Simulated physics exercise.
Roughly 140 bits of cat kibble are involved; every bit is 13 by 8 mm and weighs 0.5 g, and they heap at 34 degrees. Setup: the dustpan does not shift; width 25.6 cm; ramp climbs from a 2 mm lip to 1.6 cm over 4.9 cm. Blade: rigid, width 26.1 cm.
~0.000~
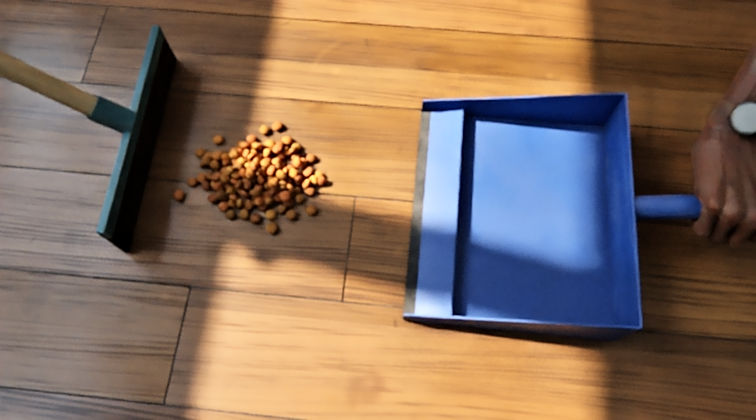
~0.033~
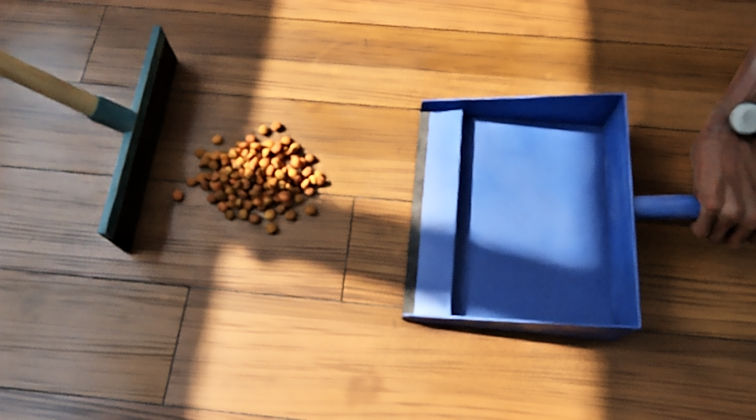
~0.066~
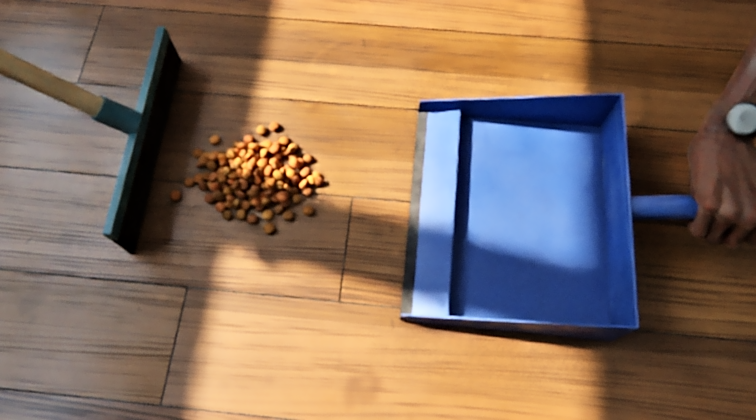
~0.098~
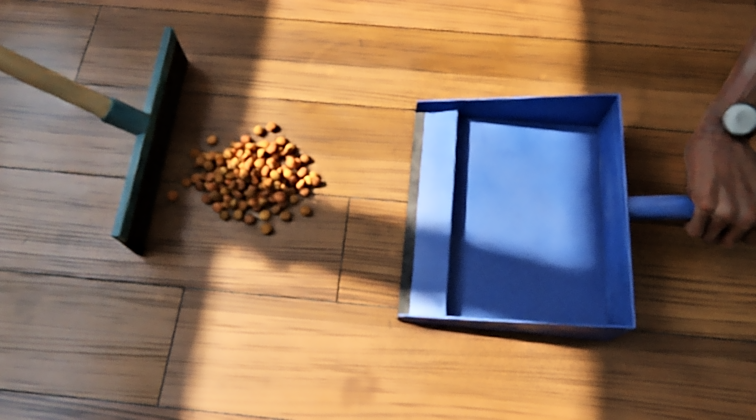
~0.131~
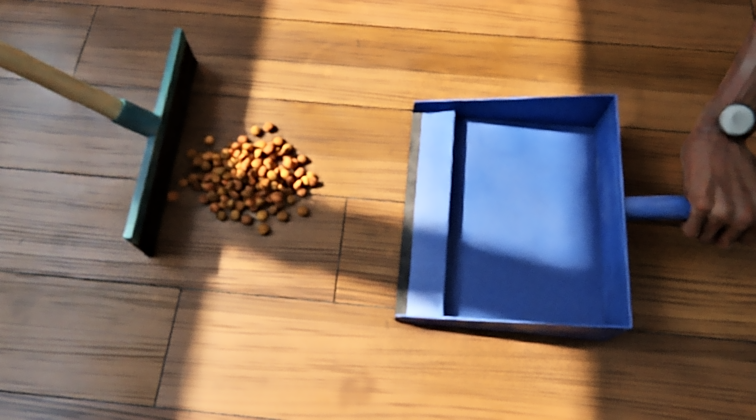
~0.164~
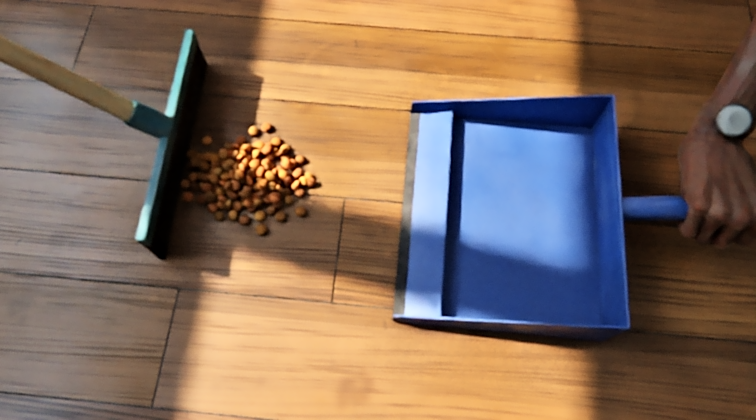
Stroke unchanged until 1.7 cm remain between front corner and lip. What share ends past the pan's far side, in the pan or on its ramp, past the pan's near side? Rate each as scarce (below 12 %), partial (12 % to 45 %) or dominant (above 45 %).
Ratings: Far side - scarce; pan - dominant; near side - scarce.
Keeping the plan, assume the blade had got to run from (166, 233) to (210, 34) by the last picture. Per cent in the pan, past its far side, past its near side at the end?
You'd see pan at 60, far at 5 and near at 0.
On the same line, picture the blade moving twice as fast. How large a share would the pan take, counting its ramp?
Then near 65 in a hundred.
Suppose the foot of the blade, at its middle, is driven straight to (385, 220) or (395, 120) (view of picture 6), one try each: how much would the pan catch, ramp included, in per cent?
I'd expect about 55 percent, then about 45 percent.
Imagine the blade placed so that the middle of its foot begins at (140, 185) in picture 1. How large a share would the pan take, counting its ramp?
Estimate: Near 50 %.
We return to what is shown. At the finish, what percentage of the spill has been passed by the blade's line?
Some 0 percent of it.
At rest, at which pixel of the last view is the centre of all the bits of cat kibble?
Centre at rest: Approx. (411, 188) px.
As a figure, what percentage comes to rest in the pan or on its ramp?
Estimate: Close to 55 %.
Then, at 0.41 s, middle of the blade 14 cm from the lip; 0 % over the lip, far side 0 %, near side 0 %.
After 0.58 s, middle of the blade 6 cm from the lip; 0 % over the lip, far side 0 %, near side 0 %.
Then, at 0.87 s, middle of the blade 2 cm from the lip; 55 % over the lip, far side 0 %, near side 0 %.
In the end, at 1.5 s, far side 0 %, pan 55 %, near side 0 %, in front of the lip or behind the blade 40 %.
